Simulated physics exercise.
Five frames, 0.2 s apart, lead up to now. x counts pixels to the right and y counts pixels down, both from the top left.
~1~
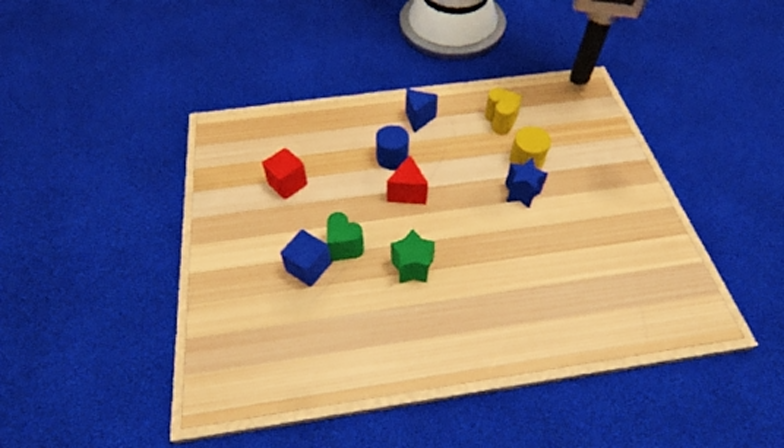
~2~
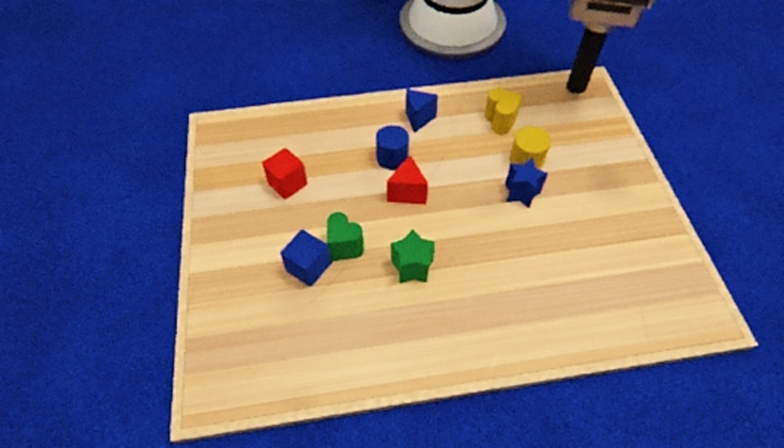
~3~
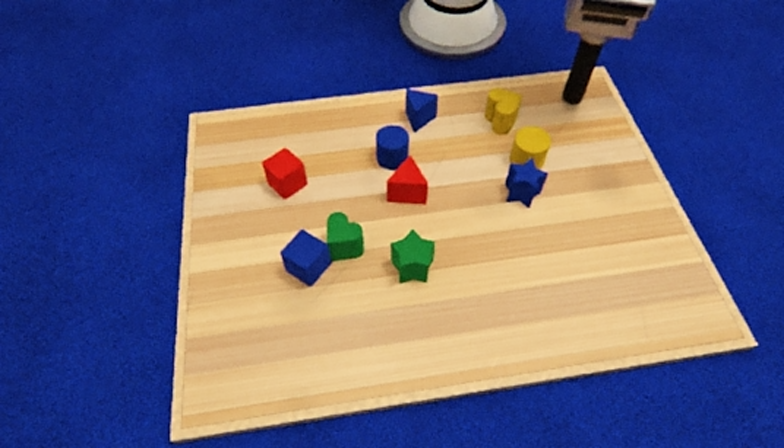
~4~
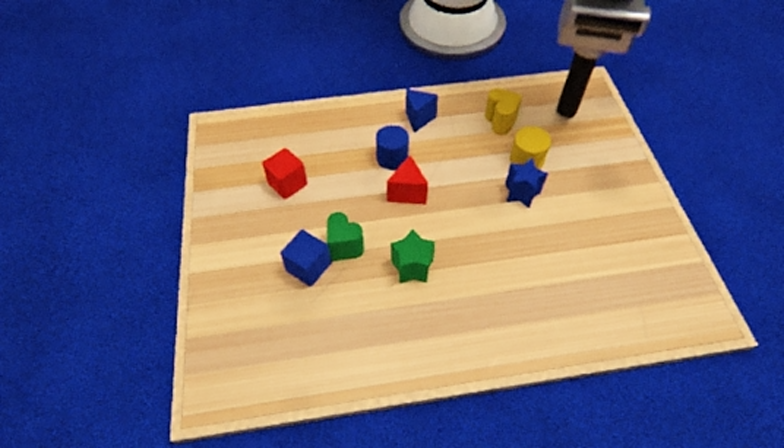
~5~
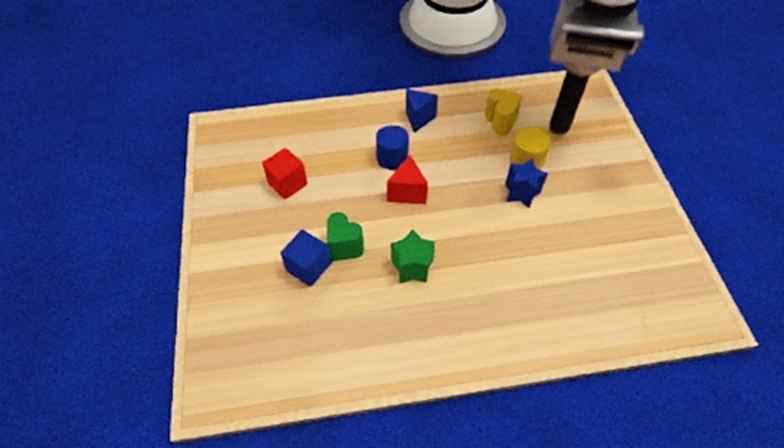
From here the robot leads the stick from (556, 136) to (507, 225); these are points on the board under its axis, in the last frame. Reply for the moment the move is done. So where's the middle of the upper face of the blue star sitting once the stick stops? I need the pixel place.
The middle of the upper face of the blue star will lie at about (496, 219) in the picture.
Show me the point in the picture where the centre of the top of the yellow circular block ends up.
(510, 151)
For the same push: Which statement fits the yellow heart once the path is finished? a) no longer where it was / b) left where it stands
The answer is b.
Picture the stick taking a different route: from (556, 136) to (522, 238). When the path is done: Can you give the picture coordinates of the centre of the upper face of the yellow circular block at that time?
It sits at (521, 146).
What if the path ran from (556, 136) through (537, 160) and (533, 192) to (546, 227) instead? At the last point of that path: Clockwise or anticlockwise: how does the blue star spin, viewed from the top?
The block spins clockwise.
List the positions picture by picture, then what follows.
Stick's lower end at (579, 80); yellow heart at (505, 100); blue star at (528, 172); yellow circular block at (533, 139), in the first picture.
Stick at (576, 88); blocks still, in the second picture.
Stick at (572, 99); blocks still, in the third picture.
Stick at (566, 112); blocks still, in the fourth picture.
Stick at (559, 128); yellow heart at (505, 100); blue star at (528, 172); yellow circular block at (533, 139), in the fifth picture.
On the path given first. One third of the way, stick at (544, 156); yellow circular block at (520, 147).
Two thirds of the way, stick at (527, 186); blue star at (518, 188), turned 15° anticlockwise; yellow circular block at (510, 151).
At the end, stick at (510, 217); yellow heart still; blue star at (496, 219); yellow circular block at (510, 151).
